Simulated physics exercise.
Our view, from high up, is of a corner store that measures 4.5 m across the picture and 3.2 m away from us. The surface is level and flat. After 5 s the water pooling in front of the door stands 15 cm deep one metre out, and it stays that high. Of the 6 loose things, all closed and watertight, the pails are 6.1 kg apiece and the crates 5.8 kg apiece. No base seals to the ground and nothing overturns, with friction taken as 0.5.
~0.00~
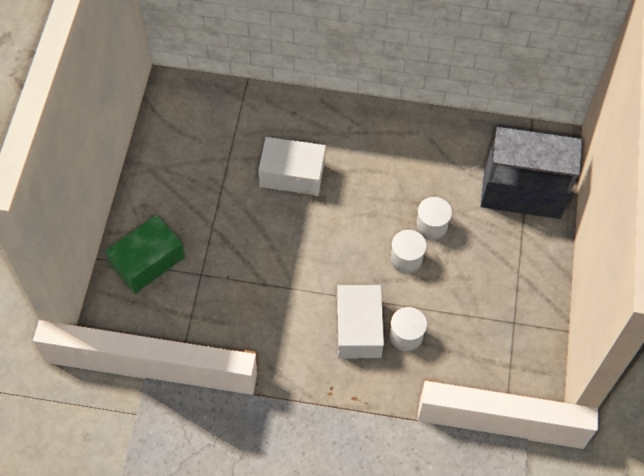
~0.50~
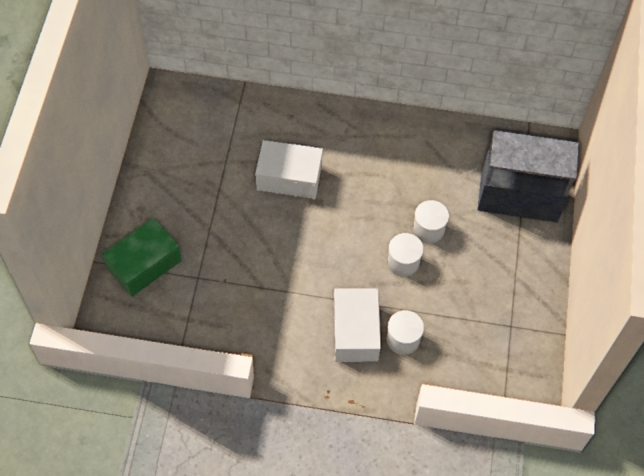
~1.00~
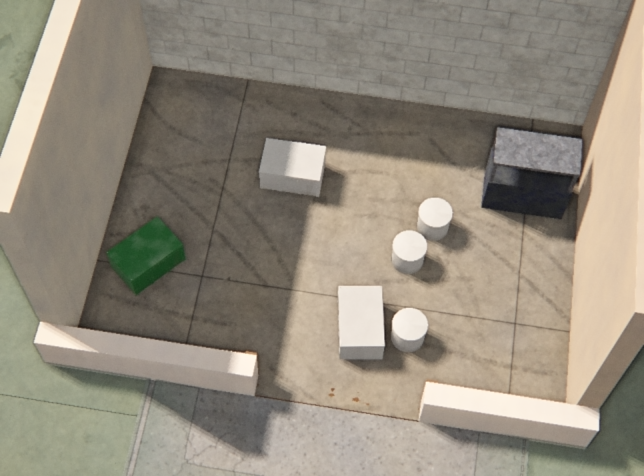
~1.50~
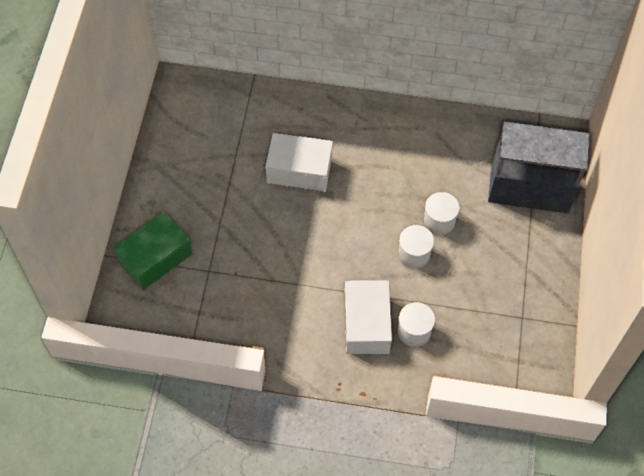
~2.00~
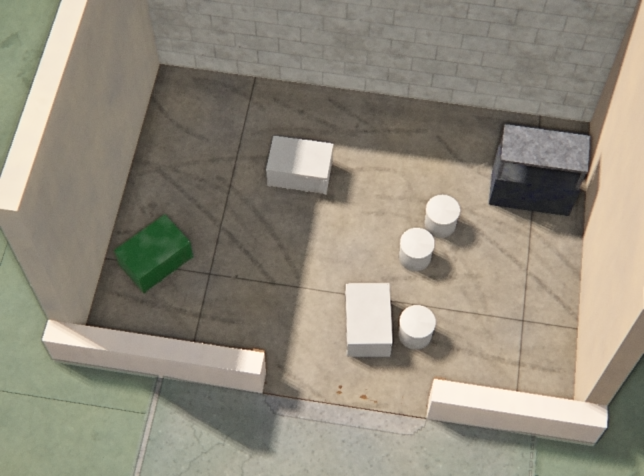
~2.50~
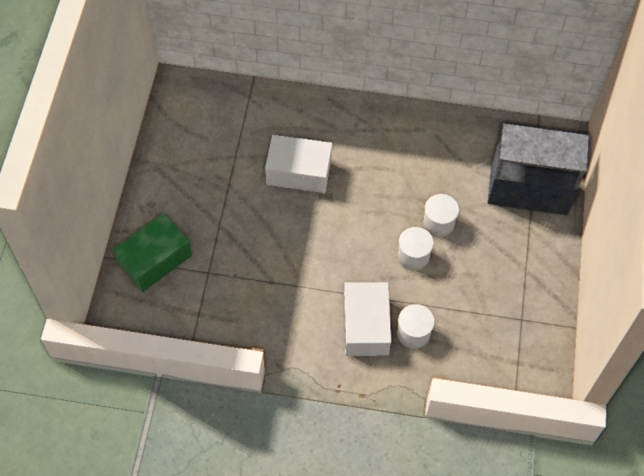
A corner store with a stained floor, a pale brick back wall and tan side walls is seen from high above, with low white walls either side of its front opening. A green crate sits at left, white crates and three white pails stand toward the middle, and a dark counter is at right. Nothing inside moves; the view jitters slightly while green-tinted water spreads over the ground outside, reaching the doorway.
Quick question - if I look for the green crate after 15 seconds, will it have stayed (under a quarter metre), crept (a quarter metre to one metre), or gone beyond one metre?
Gone beyond one metre.
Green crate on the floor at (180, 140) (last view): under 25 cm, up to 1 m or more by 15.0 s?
Here it heads a good way off.
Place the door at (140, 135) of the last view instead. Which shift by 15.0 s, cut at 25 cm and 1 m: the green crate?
In that case the green crate shifts a modest distance.
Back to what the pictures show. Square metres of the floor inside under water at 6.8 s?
About 11.5 m2.
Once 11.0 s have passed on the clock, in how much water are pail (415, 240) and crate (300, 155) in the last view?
I'd put it at 6 cm and 6 cm respectively.
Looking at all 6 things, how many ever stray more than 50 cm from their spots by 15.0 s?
It adds up to 6.
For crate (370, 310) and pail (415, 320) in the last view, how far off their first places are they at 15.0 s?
200 cm and 100 cm respectively.
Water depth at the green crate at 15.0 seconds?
Close to 9 centimetres.
After 3.5 s the green crate is near (151, 245), 0.0 m from its start, aground; 0 afloat.
After 6.8 s the green crate is near (151, 245), 0.0 m from its start, aground; 1 afloat.
After 11.0 s the green crate is near (172, 295), 0.6 m from its start, afloat; 3 afloat.
After 15.0 s the green crate is near (263, 129), 1.6 m from its start, afloat; 5 afloat.
